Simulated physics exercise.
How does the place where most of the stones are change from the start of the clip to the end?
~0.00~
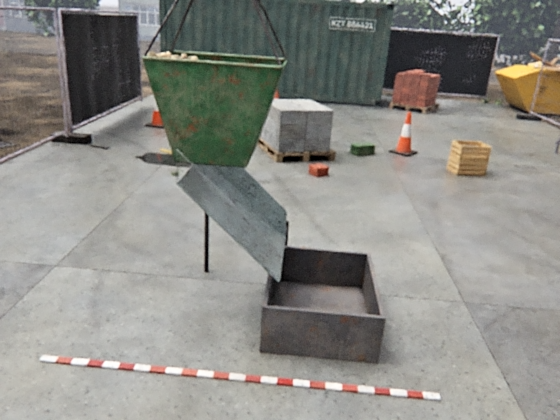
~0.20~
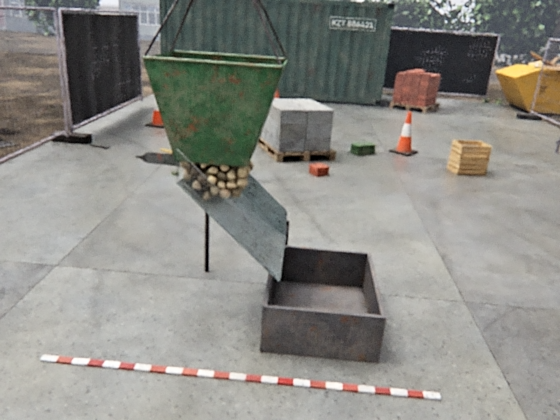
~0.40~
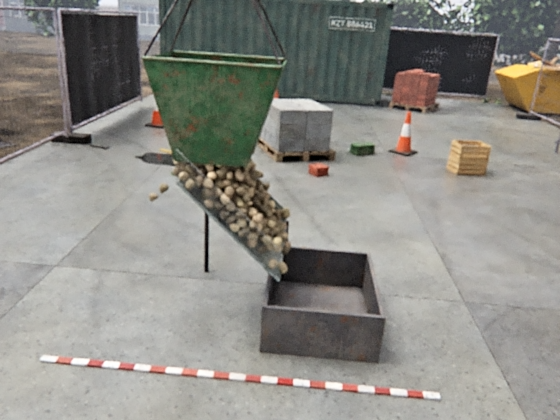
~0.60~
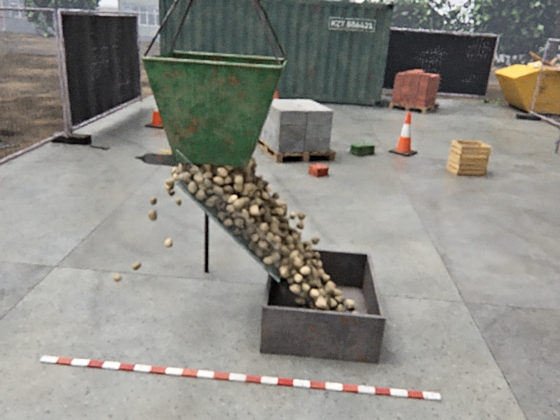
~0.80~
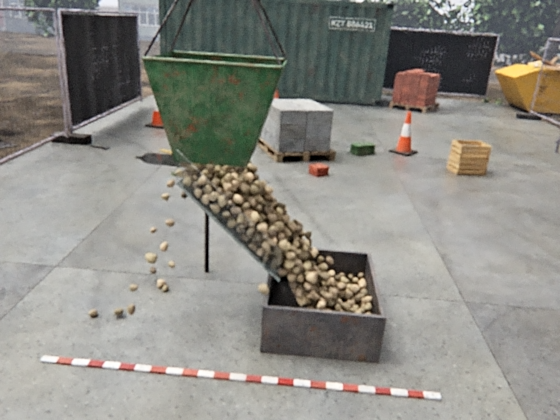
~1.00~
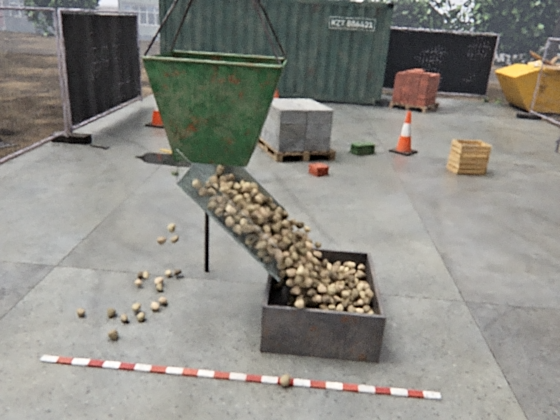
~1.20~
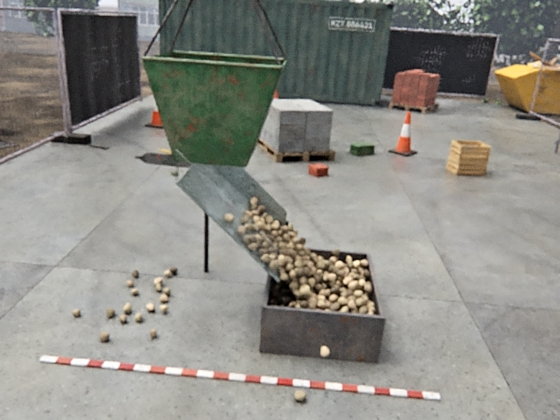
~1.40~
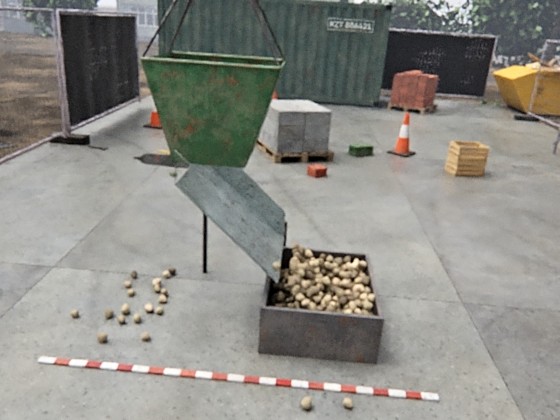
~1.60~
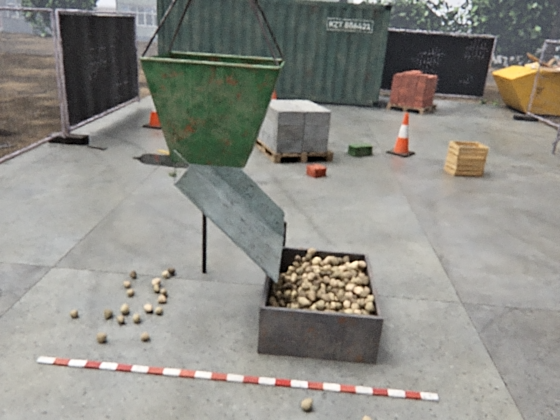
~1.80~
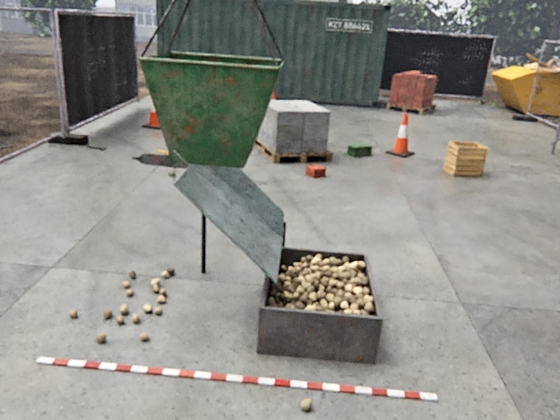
At the start the stones are up in the green hopper above the slide. By the end, most of them are lower and to the right, heaped in the metal bin at the foot of the slide.
